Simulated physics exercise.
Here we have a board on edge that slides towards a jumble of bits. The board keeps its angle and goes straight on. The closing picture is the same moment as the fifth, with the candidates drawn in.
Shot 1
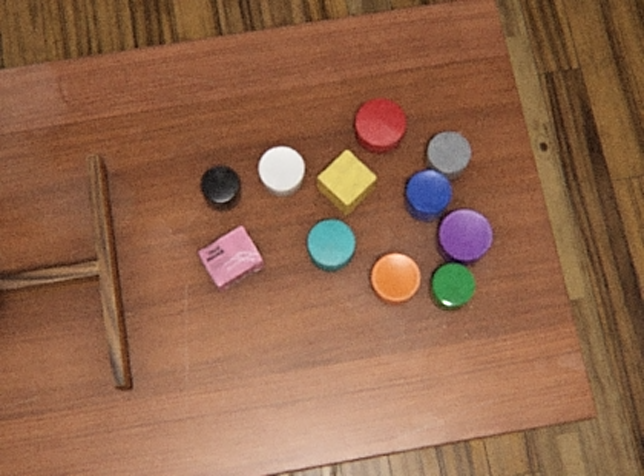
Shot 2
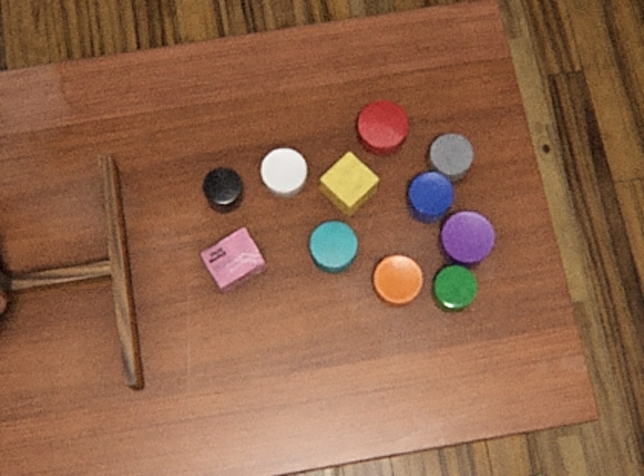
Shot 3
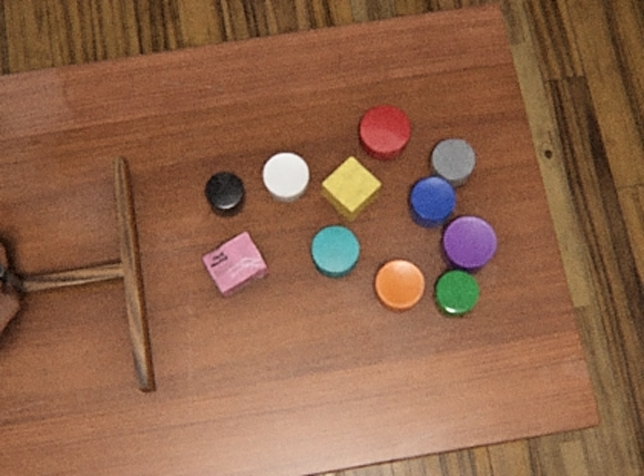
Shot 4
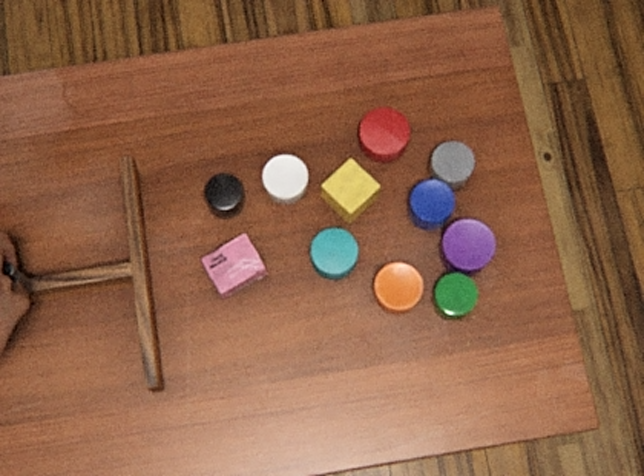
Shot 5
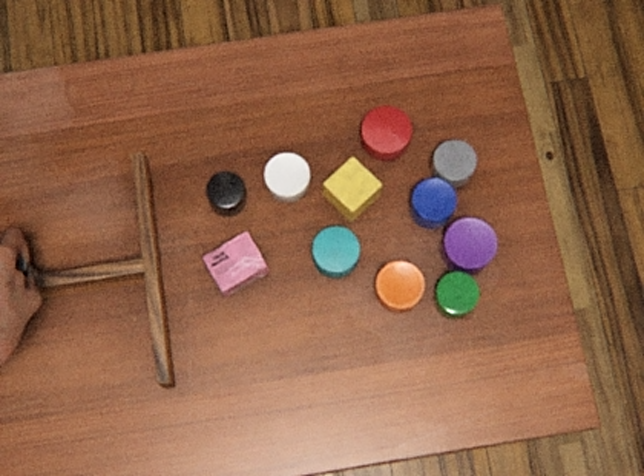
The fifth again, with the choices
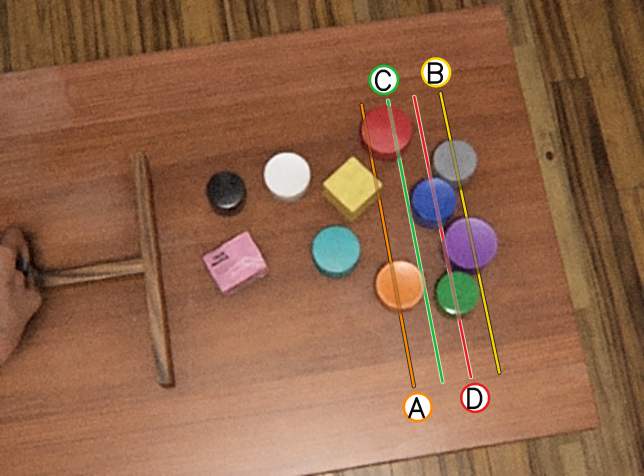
On a wooden table, a hand slides an upright board right toward scattered colourful objects.
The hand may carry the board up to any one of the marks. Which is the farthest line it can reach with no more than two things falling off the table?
No third one falls up to B.
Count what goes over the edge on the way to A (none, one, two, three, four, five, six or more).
By then, none.
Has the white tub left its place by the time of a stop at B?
Yes.
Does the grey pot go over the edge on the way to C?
By then, no.
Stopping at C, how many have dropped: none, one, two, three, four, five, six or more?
The count is none.
On the marked copy, A at (387, 240); B at (469, 227); C at (414, 235); D at (441, 231).
With B. Early on, board (266, 246); white tub (318, 166); black tin (283, 187).
Further on, board (382, 229); purple tub (513, 256); blue tub (473, 200).
At the end, board (470, 215); blue tub over the edge; purple tub over the edge; two fallen.
As for the rest, A is within the limit but short; C is within the limit but short; D is within the limit but short.
